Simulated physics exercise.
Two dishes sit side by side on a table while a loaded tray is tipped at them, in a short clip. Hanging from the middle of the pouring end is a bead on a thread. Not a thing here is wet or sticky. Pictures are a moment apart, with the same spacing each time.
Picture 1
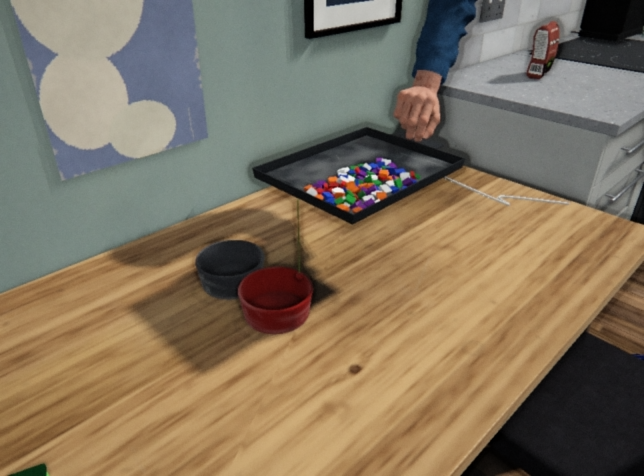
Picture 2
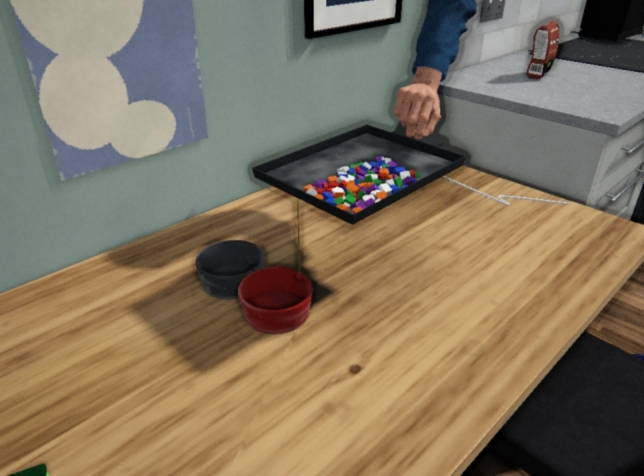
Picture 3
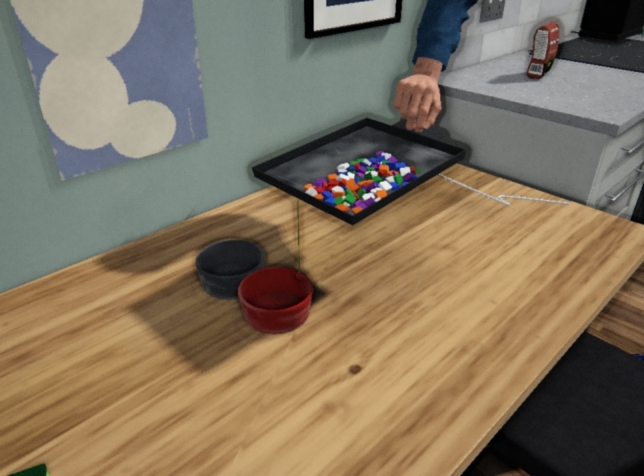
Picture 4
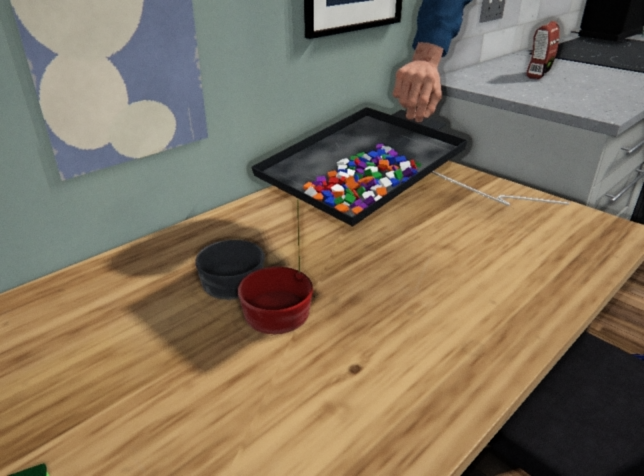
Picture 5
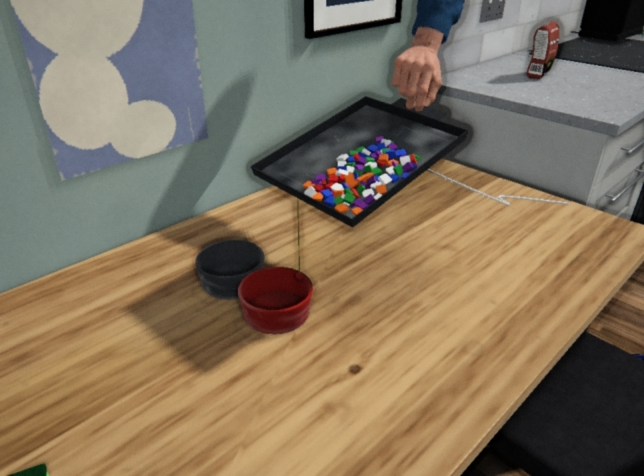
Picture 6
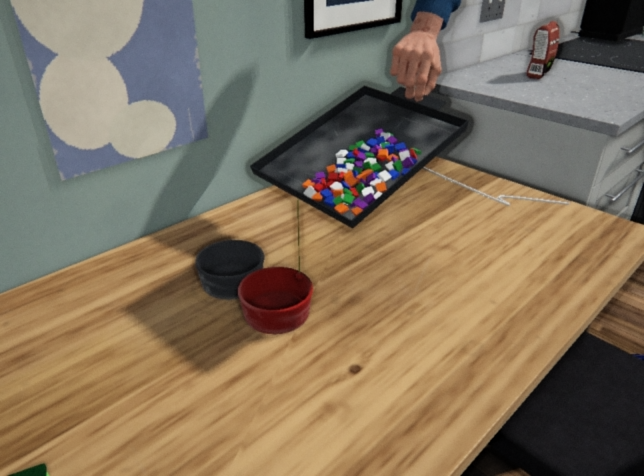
A hand gradually tilts a black tray of colourful mosaic tiles above two small dishes.
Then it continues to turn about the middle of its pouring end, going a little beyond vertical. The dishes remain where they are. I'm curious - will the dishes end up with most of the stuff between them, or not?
No, less than half of it.
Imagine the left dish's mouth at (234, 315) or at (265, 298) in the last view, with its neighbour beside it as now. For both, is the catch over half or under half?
Well, not up to half at the first spot and in excess of half at the second.
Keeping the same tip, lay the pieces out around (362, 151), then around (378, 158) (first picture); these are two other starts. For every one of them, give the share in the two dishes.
First some 40, then 30 per cent.
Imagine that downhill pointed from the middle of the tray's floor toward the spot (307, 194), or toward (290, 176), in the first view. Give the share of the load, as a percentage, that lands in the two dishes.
First case: 50 %; second case: 50 %.
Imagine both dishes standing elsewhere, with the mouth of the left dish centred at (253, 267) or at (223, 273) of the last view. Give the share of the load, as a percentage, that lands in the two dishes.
60 %, 40 %.
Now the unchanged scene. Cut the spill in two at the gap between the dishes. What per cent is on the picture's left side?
Close to 10 per cent.
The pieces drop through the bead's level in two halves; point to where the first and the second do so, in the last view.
First part (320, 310), rest (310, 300).
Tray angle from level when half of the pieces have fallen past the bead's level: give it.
Near 110 degrees.
Shortly afterwards, tray tipped steeply; all but a few on the tray; only a few in the air.
Next, tray tipped past a quarter turn; near half on the tray; a little in the right dish; near a third outside both; a little in the air.
Some moments later, tray tipped past a quarter turn; near a quarter in the right dish; the bulk outside both.
In the end, tray tipped past a quarter turn; near a quarter in the right dish; none at all in the left dish; the bulk outside both.
